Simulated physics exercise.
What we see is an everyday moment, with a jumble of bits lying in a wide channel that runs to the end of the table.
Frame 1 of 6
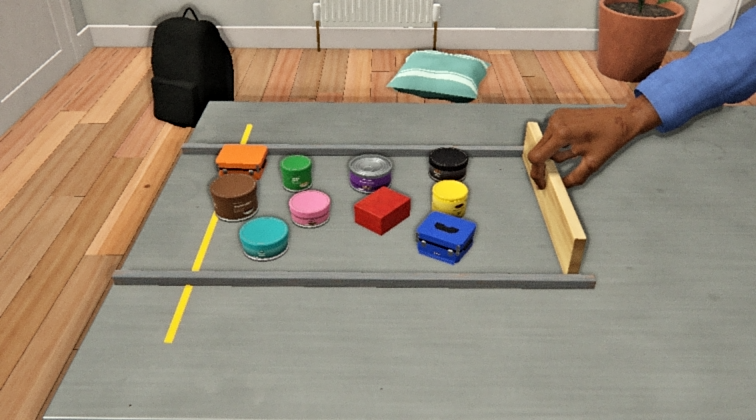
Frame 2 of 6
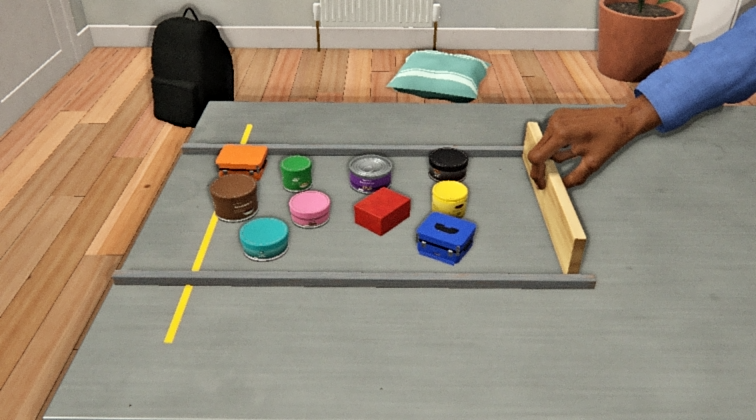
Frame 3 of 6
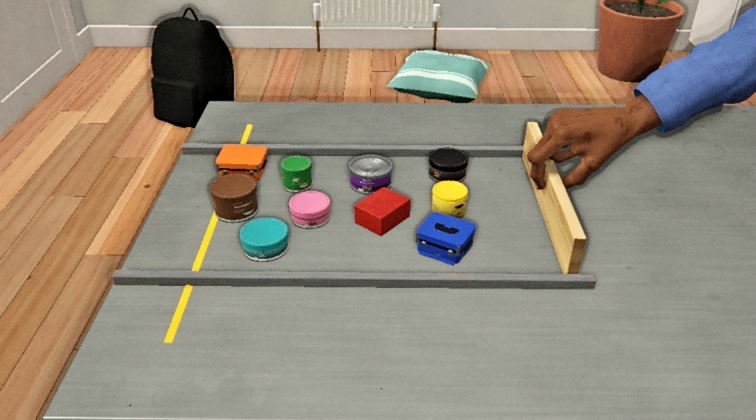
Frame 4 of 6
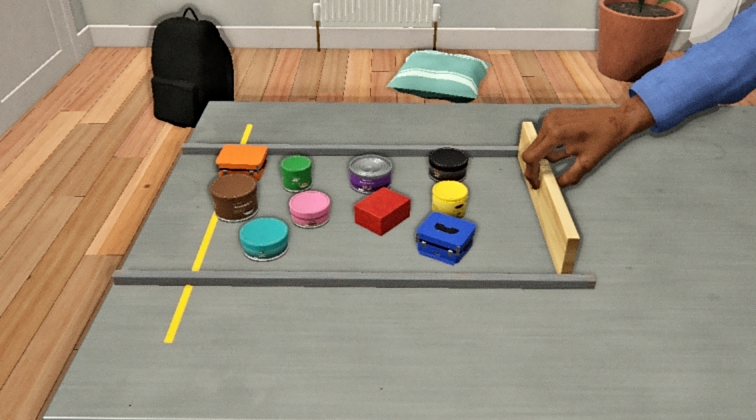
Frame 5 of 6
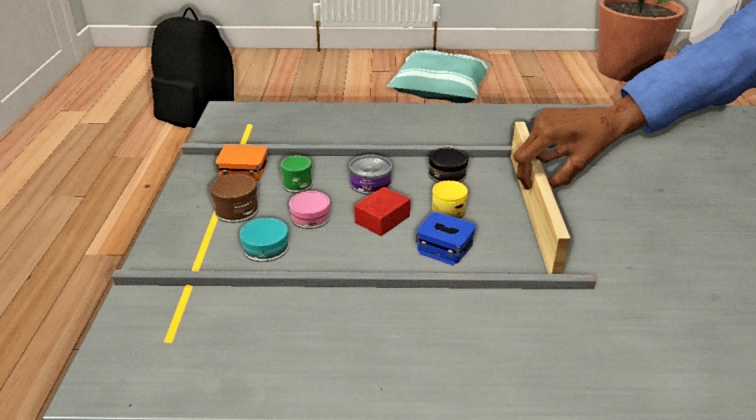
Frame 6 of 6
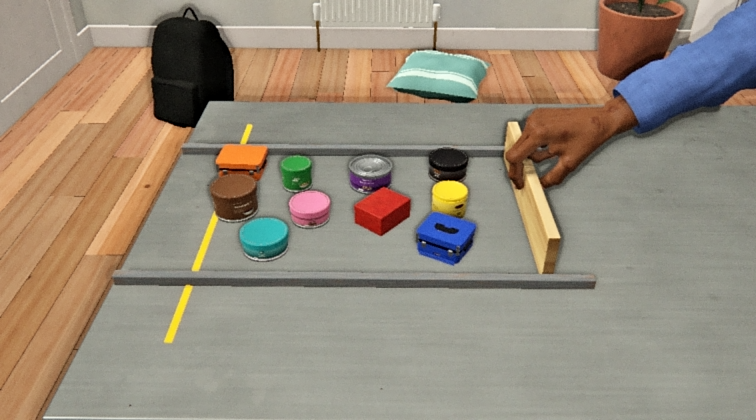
A wooden board, gripped by a hand in a blue sleeve, rests at first at the right of a channel on a grey table, then slides slightly left. The colourful pots and cases between the rails, some near a yellow line, stay still, with the board not touching them.
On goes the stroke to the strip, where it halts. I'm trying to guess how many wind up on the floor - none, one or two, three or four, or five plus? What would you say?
I expect one or two pieces to come off the table.
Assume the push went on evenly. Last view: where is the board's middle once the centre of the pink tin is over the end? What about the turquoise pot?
The middle is at (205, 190) when it's the pink tin, and at (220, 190) when it's the turquoise pot.
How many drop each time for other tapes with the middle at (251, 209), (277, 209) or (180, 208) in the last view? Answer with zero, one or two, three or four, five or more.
In turn: None, zero, five or over.
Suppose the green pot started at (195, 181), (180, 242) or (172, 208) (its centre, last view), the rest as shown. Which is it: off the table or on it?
In turn it survives; is lost; comes down.
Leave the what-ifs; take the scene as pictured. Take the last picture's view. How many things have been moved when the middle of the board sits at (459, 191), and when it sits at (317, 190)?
At the first place 3, at the second 10.
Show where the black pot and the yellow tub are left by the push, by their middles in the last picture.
In the last picture the black pot sits at (215, 157) while the yellow tub sits at (201, 196).
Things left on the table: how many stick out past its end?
That would be 4.
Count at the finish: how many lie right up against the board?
Count: 5.
A little later, none off yet; orange case at rest near (243, 164); brown pot at rest near (235, 198); turquoise pot at rest near (265, 239).
When it is over, the number that fall off is one or two; down, brown pot.
